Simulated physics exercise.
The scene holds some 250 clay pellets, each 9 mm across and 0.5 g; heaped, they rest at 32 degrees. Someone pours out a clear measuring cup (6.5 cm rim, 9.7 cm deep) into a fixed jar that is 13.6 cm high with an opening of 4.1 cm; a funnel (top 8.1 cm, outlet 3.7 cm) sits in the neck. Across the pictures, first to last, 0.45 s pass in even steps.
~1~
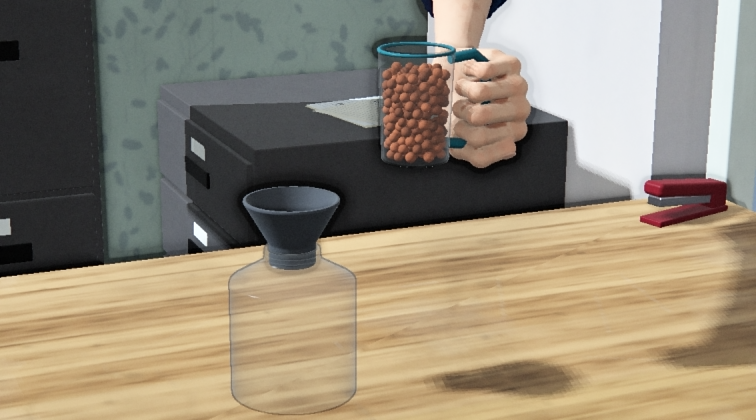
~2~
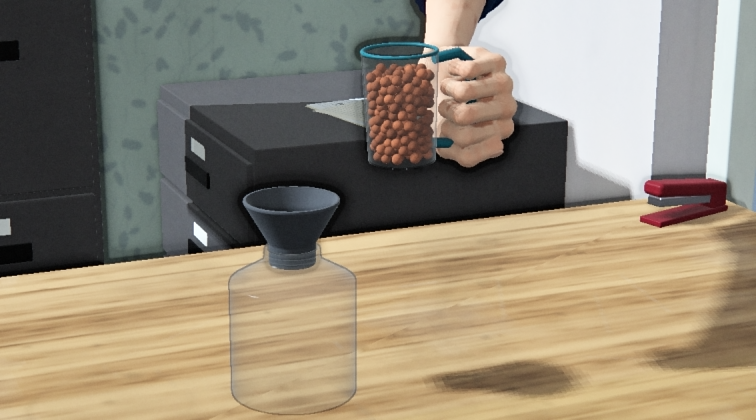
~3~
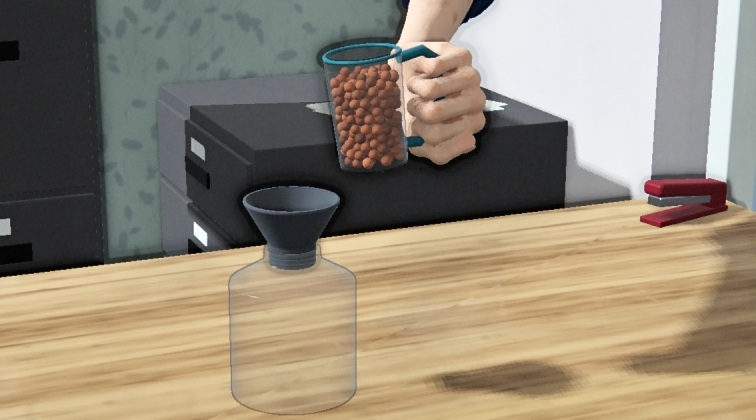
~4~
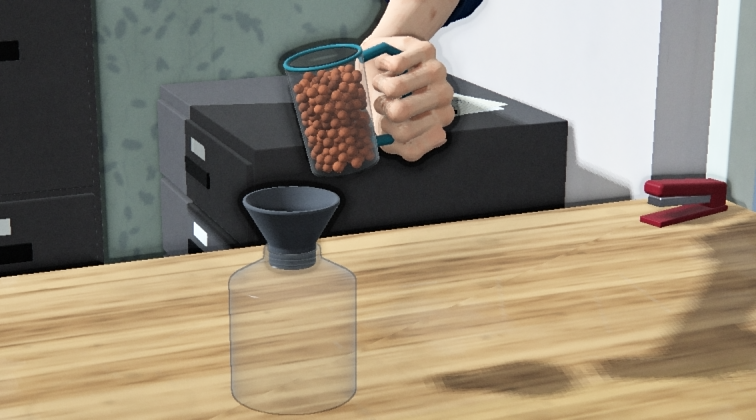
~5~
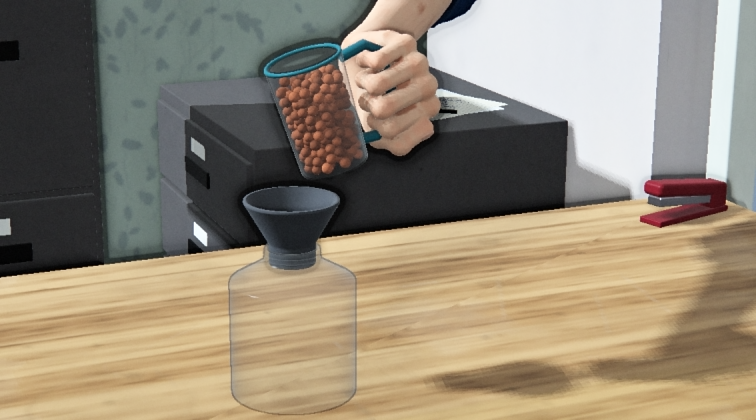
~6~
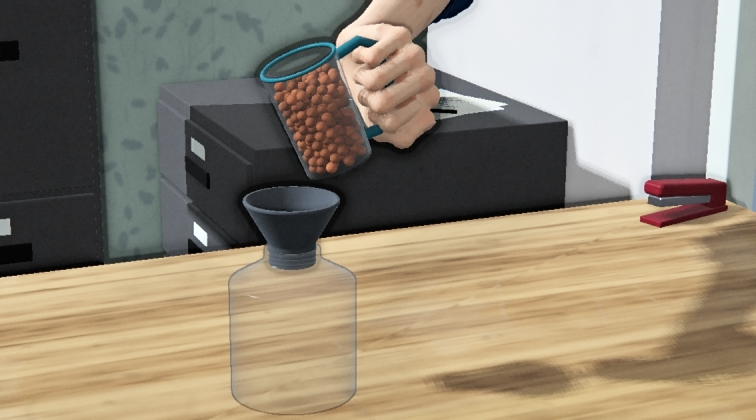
A hand holds a clear measuring cup with a teal rim and handle, full of reddish-brown pellets, above a light wooden table seen from slightly above by a still camera. A dark grey funnel sits in a clear, empty jar at left, with black drawers behind and a red stapler at right. The hand carries the cup left, then tilts it further leftward above the funnel, pellets still inside.
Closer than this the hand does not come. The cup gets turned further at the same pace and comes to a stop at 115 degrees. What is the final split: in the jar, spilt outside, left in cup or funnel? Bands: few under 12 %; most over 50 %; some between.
Jar: The larger part. Spilt outside: A part. Left in cup or funnel: Very few.
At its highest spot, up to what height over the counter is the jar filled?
I'd estimate around 3.5 centimetres.
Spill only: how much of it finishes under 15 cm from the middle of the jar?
50 per cent, roughly.
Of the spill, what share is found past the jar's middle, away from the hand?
Estimate: Roughly 100 per cent of the pieces.
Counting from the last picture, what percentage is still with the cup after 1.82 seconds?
It should be near 35 per cent.
Then, 0.75 s after the last picture, tilt 66 degrees; the cup holds 100 %, the jar 0 %.
Then, 1.25 s after the last picture, tilt 94 degrees; the cup holds 100 %, the jar 0 %.
Then, 1.82 s after the last picture, tilt 115 degrees; the cup holds 35 %, the jar 30 %.
In the end, jar 70 %, spilt 30 %, still above 0 %.
